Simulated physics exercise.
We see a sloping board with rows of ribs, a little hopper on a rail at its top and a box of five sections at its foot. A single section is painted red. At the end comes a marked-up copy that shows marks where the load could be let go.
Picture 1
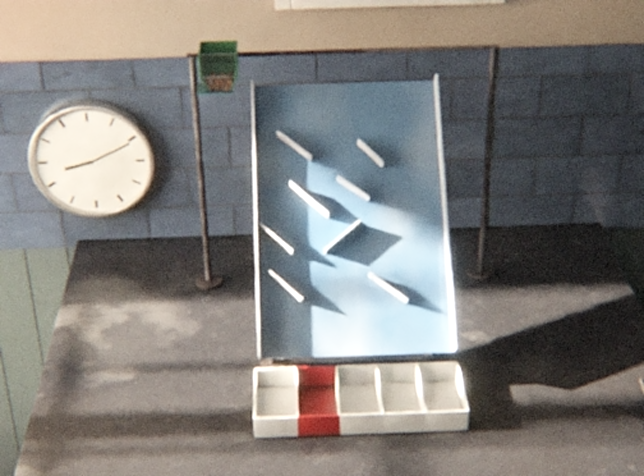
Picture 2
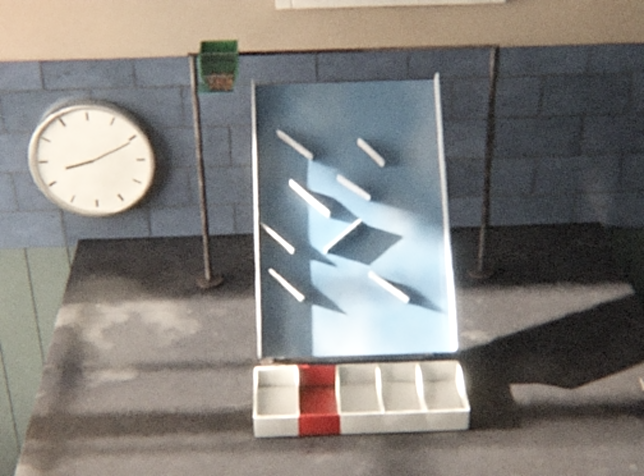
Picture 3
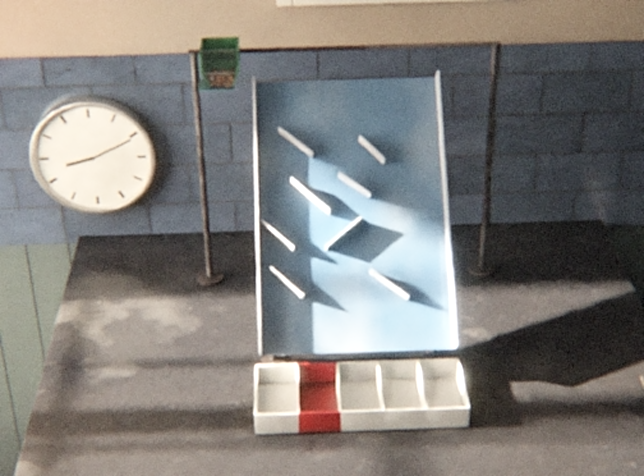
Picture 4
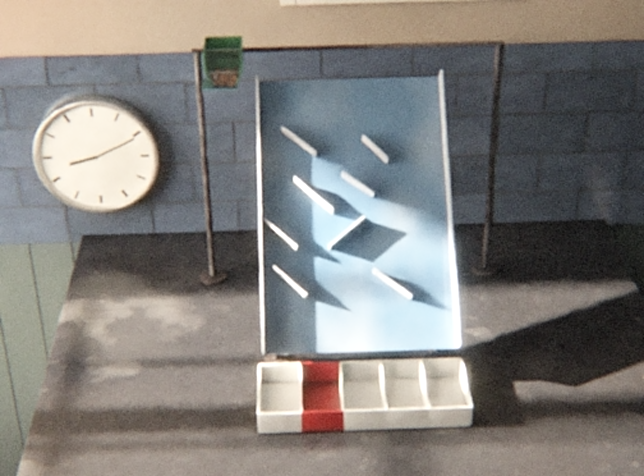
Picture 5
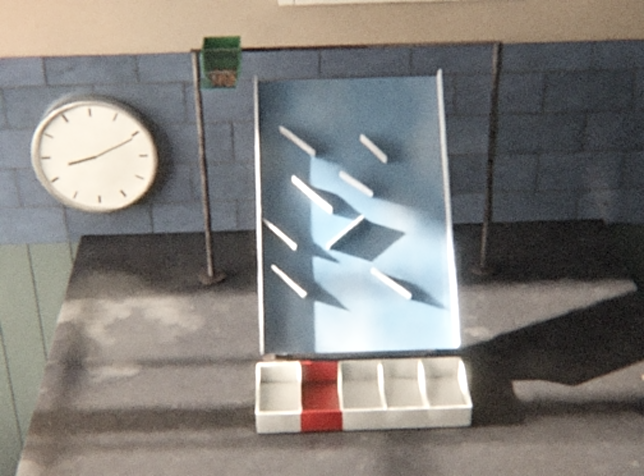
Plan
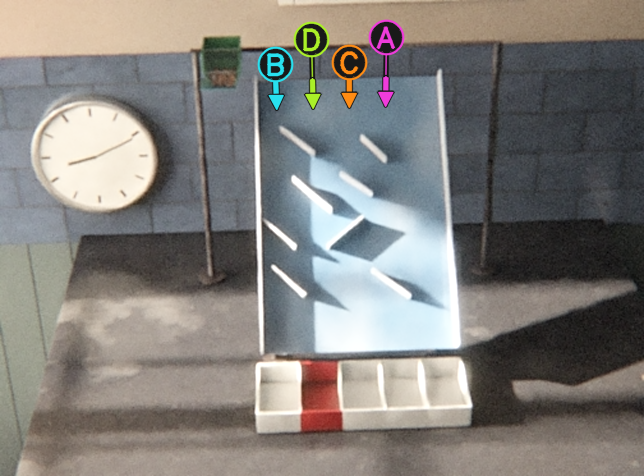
A tall sloping pale blue board with white edges and short angled ribs stands on a dark, sunlit and shadowed surface, seen from in front and slightly above. At its foot sits a white box of five sections, the second from left red; a small green hopper hangs upper left on a rail, near a round clock on blue bricks. Nothing moves except the view, which shifts very slightly.
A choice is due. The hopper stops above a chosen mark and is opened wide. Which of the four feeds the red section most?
D works best here.
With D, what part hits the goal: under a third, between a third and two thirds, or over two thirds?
Between a third and two thirds.
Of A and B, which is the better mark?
That would be B.
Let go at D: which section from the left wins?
It is the second one.
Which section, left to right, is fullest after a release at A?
The fifth.
On the marked copy, mark A meets the board at (385, 101); mark B meets the board at (276, 104); mark C meets the board at (349, 102); mark D meets the board at (312, 103).
With A, none in the red section, nearly all in other sections, a small part outside the box.
With B, about a third in the red section, about two thirds in other sections, a stray few outside the box.
With C, a small part in the red section, most in other sections, a stray few outside the box.
With D, about half in the red section, about half in other sections.
